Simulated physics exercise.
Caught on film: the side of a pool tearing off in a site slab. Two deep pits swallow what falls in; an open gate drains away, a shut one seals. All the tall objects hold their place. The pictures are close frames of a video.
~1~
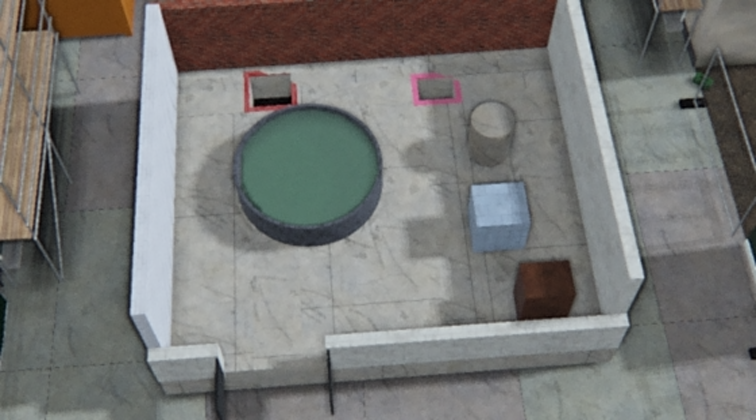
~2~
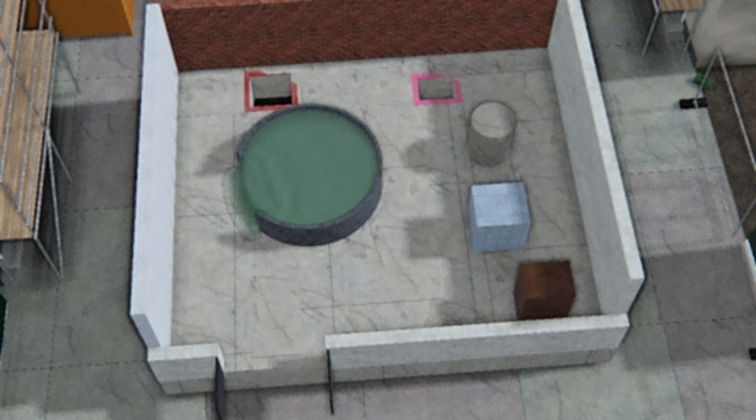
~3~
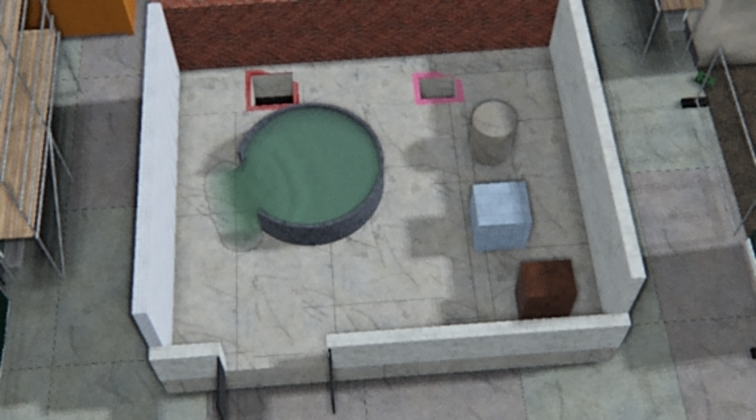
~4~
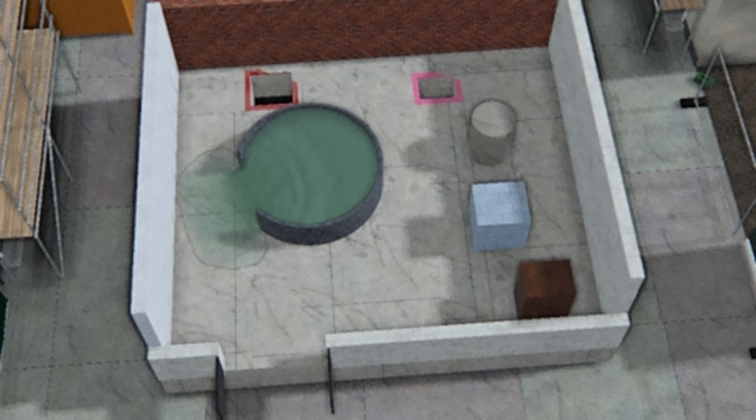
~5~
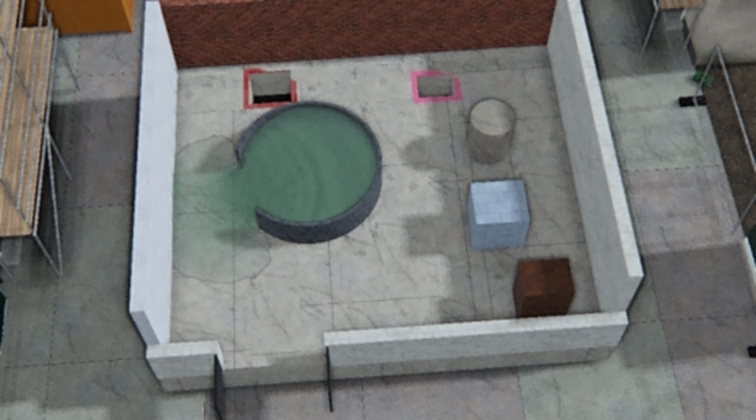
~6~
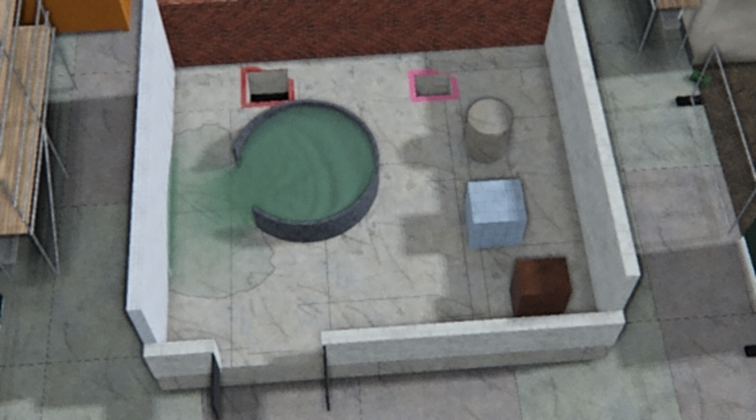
Green water sits still in a round, dark-walled pool on a walled concrete slab, until the pool's left side opens and water pours through the gap. It spreads leftward across the floor in a thin, widening sheet, reaching the white left wall, while the cylinder and two boxes stay put.
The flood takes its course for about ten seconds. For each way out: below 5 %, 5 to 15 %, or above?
The gate takes more than 15 %; the red pit takes more than 15 %; the pink pit takes less than 5 %.
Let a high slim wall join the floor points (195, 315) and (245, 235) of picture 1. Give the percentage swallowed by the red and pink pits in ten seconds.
Parts in a hundred: Red 30, pink 0.
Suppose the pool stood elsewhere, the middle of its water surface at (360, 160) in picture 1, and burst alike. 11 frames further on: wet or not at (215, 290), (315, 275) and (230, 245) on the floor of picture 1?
In turn: Covered, no water, awash.
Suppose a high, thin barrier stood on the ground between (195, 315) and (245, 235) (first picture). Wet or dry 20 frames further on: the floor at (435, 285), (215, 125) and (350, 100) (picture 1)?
In turn: Not flooded, wet, not flooded.
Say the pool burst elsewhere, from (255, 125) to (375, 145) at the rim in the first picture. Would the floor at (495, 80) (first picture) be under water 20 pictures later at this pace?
Answer: Under water.
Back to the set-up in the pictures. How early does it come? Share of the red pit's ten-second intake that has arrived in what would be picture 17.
Near 0 in a hundred.
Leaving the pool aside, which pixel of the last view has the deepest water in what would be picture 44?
I would point to (167, 359).
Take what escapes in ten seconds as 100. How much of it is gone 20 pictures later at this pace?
Roughly 20 per cent.
A moment on, water covers 15 % of the floor; the gate 0 %, the red pit 0 %, the pink pit 0 %.
Next, water covers 25 % of the floor; the gate 0 %, the red pit 0 %, the pink pit 0 %.
Then, water covers 35 % of the floor; the gate 5 %, the red pit 3 %, the pink pit 0 %.
Later, water covers 60 % of the floor; the gate 14 %, the red pit 11 %, the pink pit 0 %.
In the end, water covers 85 % of the floor; the gate 23 %, the red pit 18 %, the pink pit 0 %.
